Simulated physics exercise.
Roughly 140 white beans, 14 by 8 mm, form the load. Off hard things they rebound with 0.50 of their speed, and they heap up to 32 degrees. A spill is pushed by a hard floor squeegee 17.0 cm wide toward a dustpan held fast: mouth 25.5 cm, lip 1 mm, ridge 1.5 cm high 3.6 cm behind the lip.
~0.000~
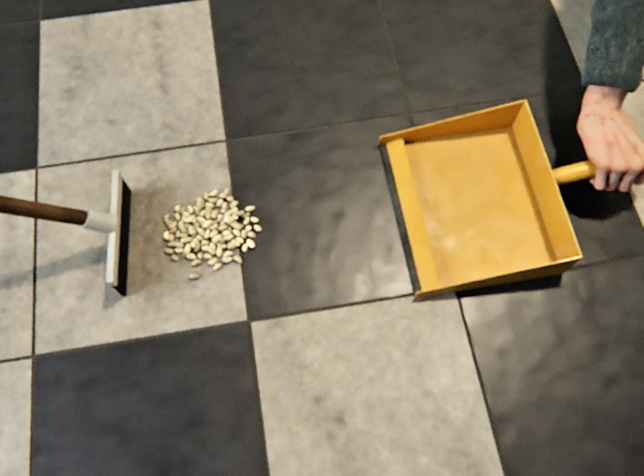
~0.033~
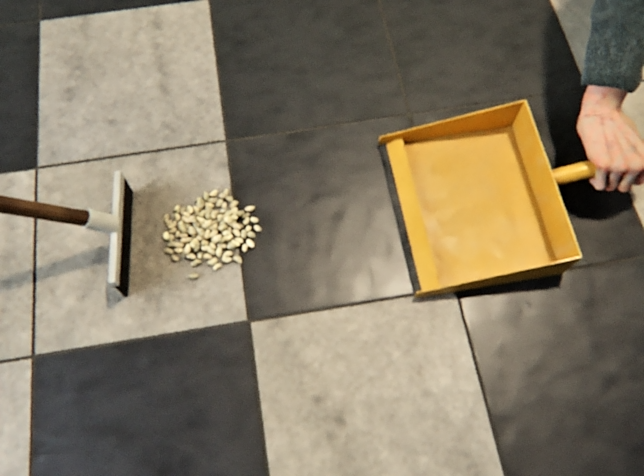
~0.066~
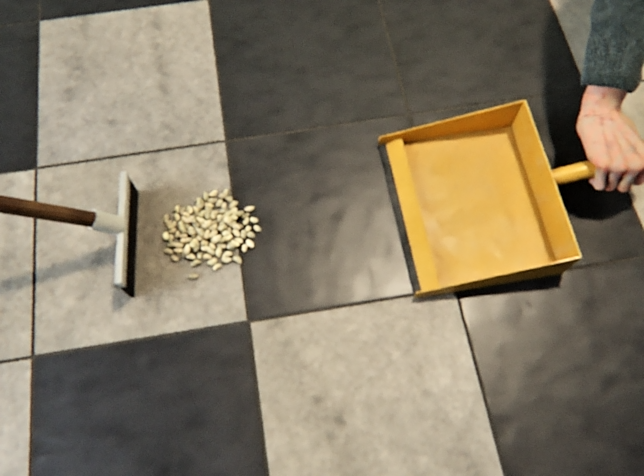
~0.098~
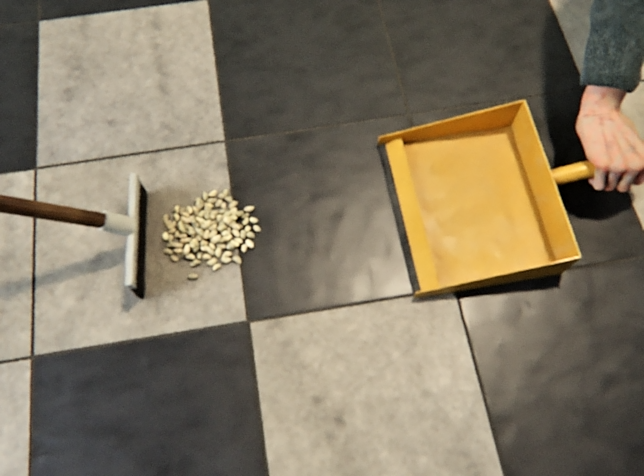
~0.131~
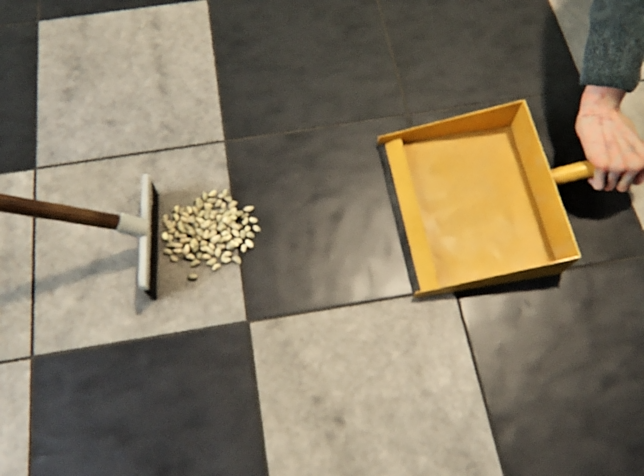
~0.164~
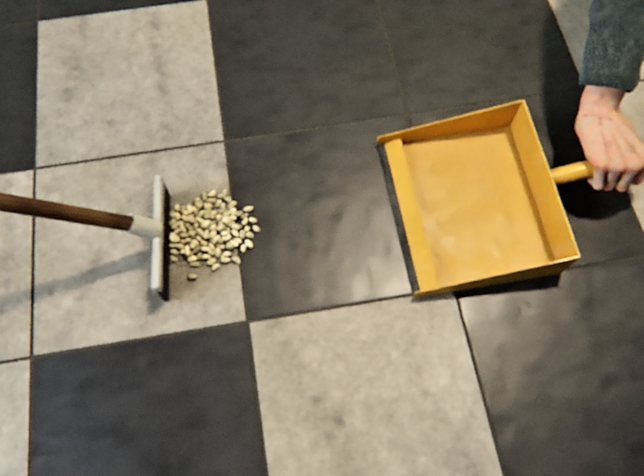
The clip opens on a checkered tile floor, where a squeegee with a wooden handle sits left of a small pile of pale beans and a hand holds a yellow dustpan still at right. The blade slides rightward across the gap, then meets the pile's left edge and nudges the nearest beans.
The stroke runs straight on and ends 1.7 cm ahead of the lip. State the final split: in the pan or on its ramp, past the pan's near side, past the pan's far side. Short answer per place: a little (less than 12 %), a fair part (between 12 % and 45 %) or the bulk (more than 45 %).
In the pan or on its ramp - a fair part, past the pan's near side - a little, past the pan's far side - a little.
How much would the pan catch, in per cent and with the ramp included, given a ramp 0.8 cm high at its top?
About 30 %.
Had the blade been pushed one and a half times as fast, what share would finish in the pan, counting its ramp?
Then near 30 in a hundred.
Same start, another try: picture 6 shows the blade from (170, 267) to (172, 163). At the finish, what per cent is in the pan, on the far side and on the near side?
Pan 30 % / far 10 % / near 5 %.
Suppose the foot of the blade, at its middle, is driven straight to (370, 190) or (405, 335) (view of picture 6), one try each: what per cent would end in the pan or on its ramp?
Some 30 in a hundred and 5 in a hundred.
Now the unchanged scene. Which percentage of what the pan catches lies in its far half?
Some 0 per cent.
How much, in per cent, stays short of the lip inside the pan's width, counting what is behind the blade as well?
Roughly 70 in a hundred.
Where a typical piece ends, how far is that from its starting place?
28 cm, roughly.
After 0.45 s, middle of the blade 19 cm from the lip; 0 % over the lip, far side 0 %, near side 0 %.
After 0.64 s, middle of the blade 8 cm from the lip; 0 % over the lip, far side 0 %, near side 5 %.
After 0.95 s, middle of the blade 2 cm from the lip; 20 % over the lip, far side 0 %, near side 5 %.
In the end, at 1.8 s, pan 20 %, near side 5 %, far side 0 %, in front of the lip or behind the blade 70 %.
